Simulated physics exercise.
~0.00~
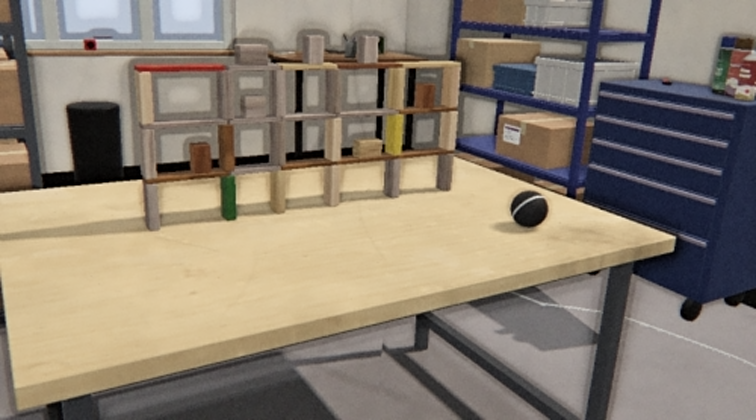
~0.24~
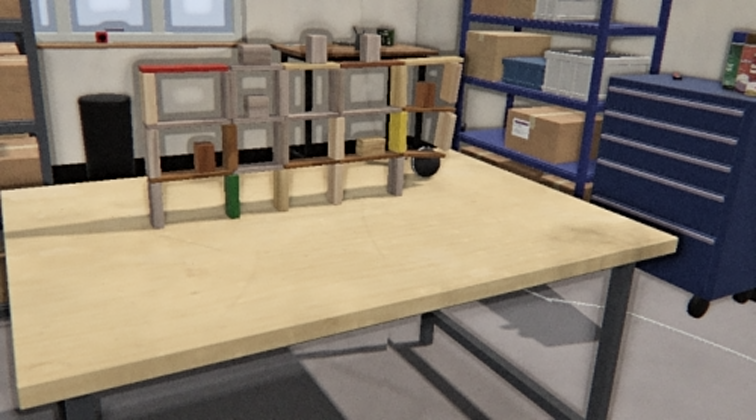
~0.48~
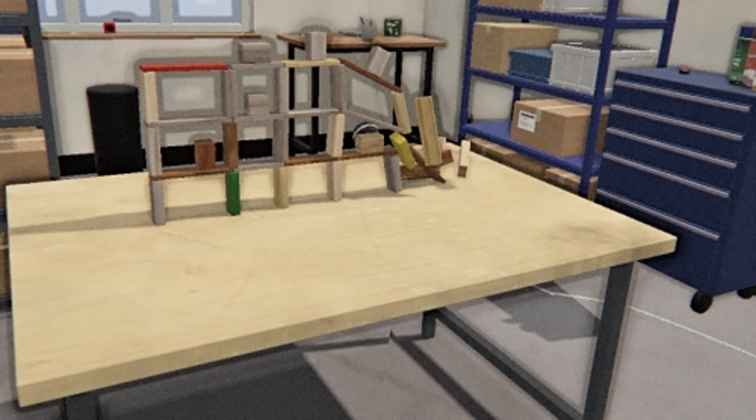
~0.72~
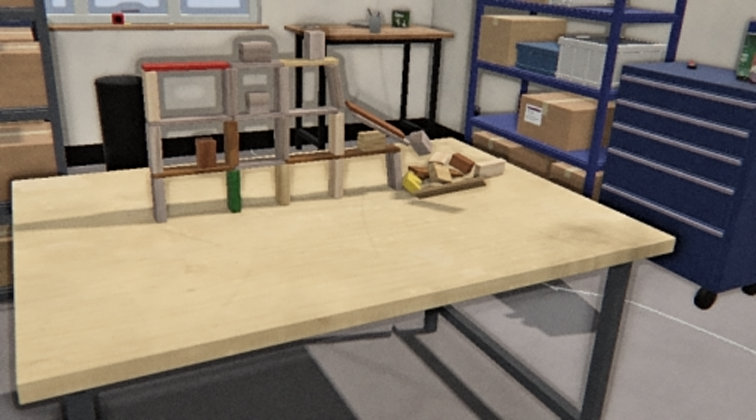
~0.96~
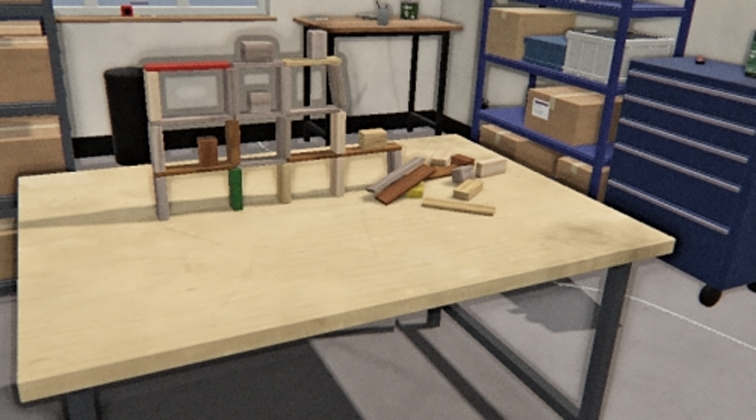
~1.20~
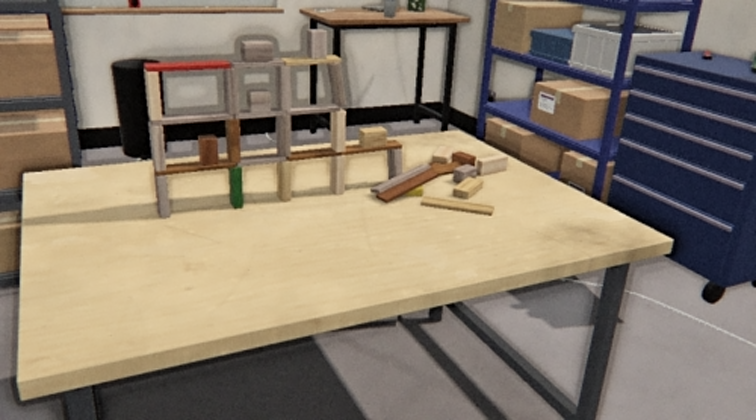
A three-storey structure of wooden blocks stood on a workbench as a dark ball rolled leftward into its right end, toppling that section into a heap, yellow post included, while the rest stayed standing with the red plank still on top.
